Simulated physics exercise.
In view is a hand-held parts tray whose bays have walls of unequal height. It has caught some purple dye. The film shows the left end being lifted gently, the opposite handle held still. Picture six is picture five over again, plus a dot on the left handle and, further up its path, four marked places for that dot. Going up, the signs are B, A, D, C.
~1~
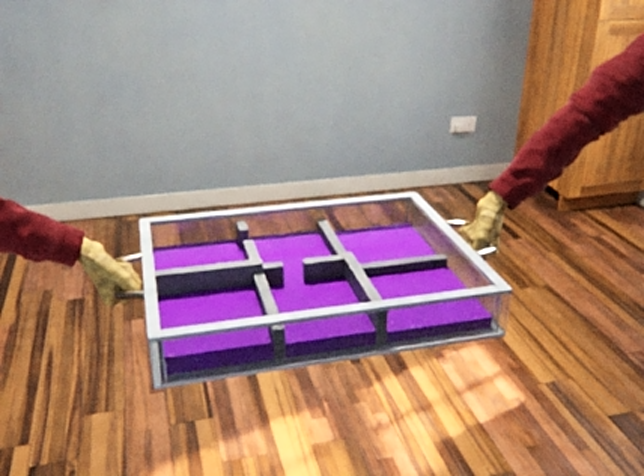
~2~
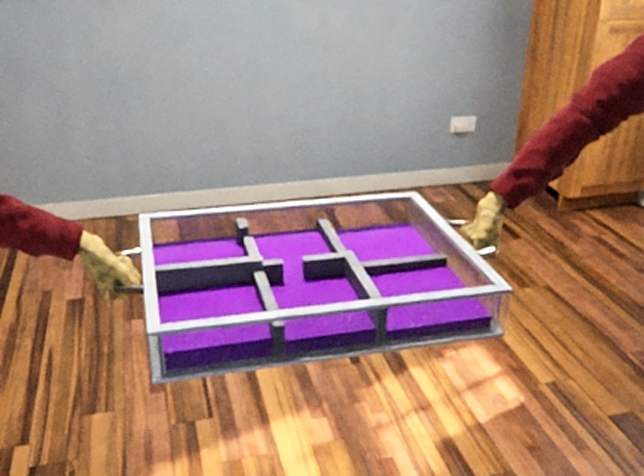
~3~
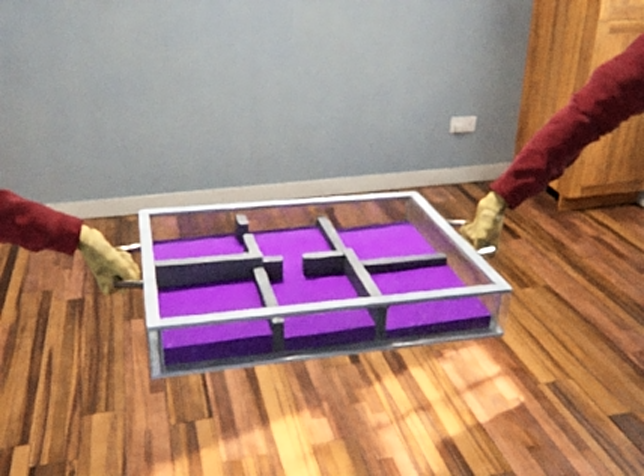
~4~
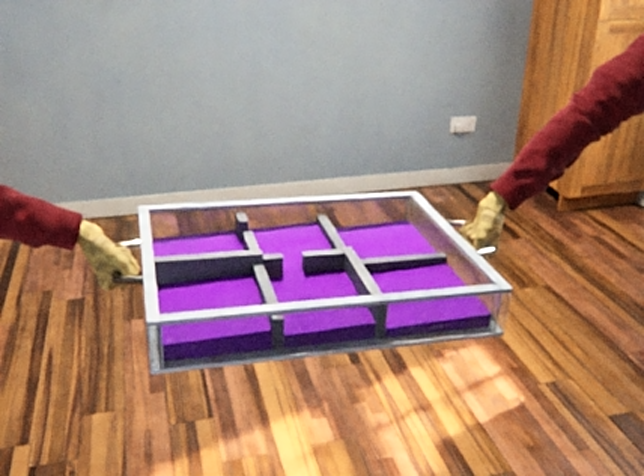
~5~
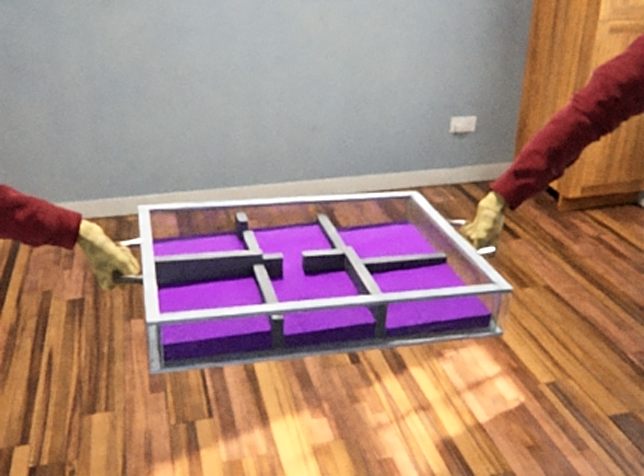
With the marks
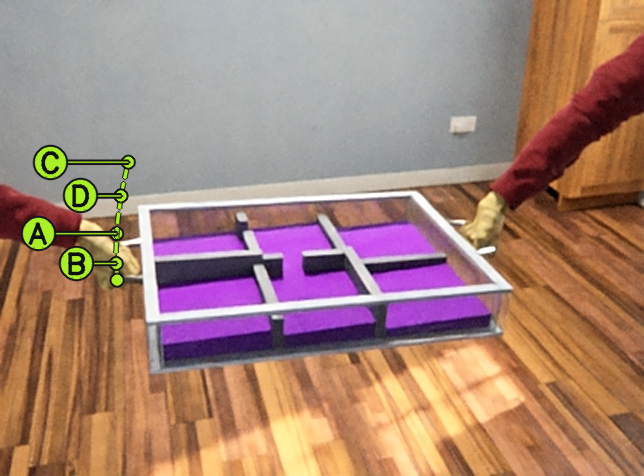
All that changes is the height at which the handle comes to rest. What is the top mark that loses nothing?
It is C.
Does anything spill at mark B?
No, that is safe.
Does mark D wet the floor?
No, not at all.
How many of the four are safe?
All of the four.
In lime, A at (116, 233); B at (116, 263); C at (128, 162); D at (120, 195).
With A, nothing spills; the back middle bay holds the most.
With B, nothing spills; the front left bay holds the most.
With C, nothing spills; the back right bay holds the most.
With D, nothing spills; the back right bay holds the most.
